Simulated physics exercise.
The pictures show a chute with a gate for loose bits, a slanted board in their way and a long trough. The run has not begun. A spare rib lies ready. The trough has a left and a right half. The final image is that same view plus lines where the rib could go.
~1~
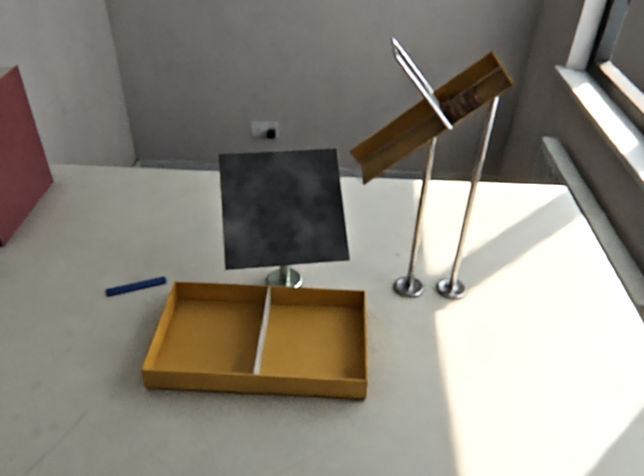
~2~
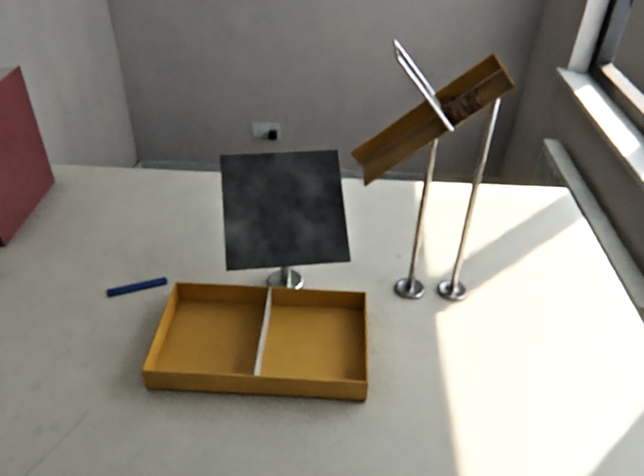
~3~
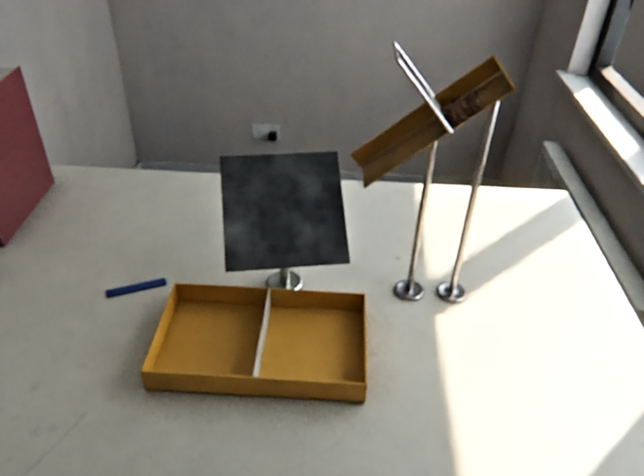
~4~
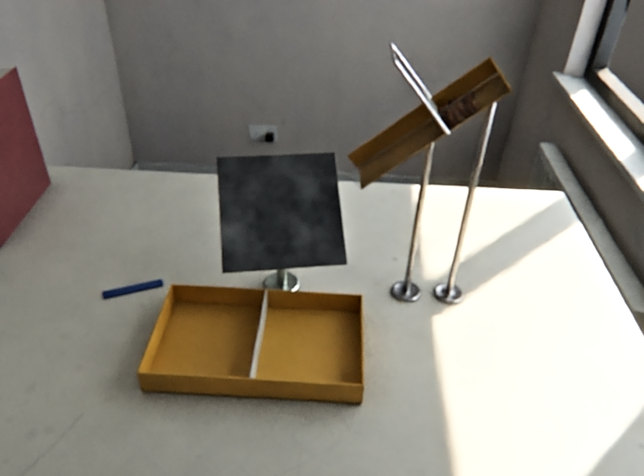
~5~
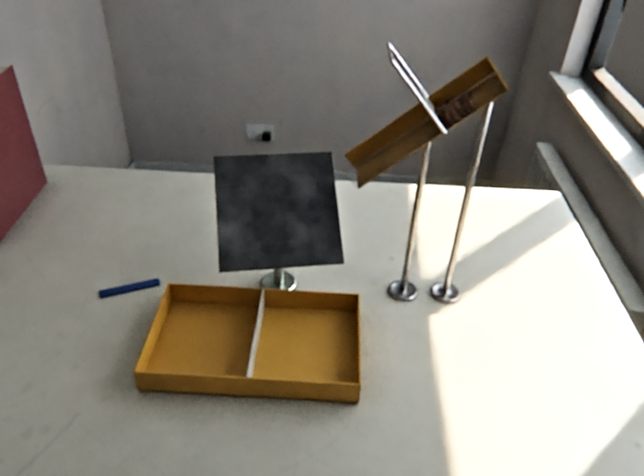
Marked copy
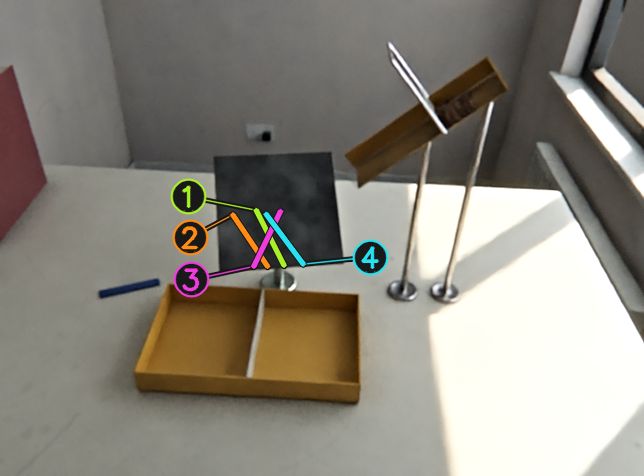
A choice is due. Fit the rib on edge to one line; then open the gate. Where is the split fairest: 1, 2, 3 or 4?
I would pick line 3.
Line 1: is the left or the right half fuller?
Right.
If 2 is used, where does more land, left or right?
The right half.
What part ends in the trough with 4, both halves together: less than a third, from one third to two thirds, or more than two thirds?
More than two thirds.
On the marked copy, line 1 from (256, 210) to (284, 265); line 2 from (232, 214) to (267, 266); line 3 from (280, 211) to (253, 266); line 4 from (266, 214) to (303, 264).
For line 1, of what is caught, a stray few in the left half, nearly all in the right.
For line 2, of what is caught, a stray few in the left half, nearly all in the right.
For line 3, of what is caught, about a third in the left half, about two thirds in the right.
For line 4, of what is caught, a stray few in the left half, nearly all in the right.
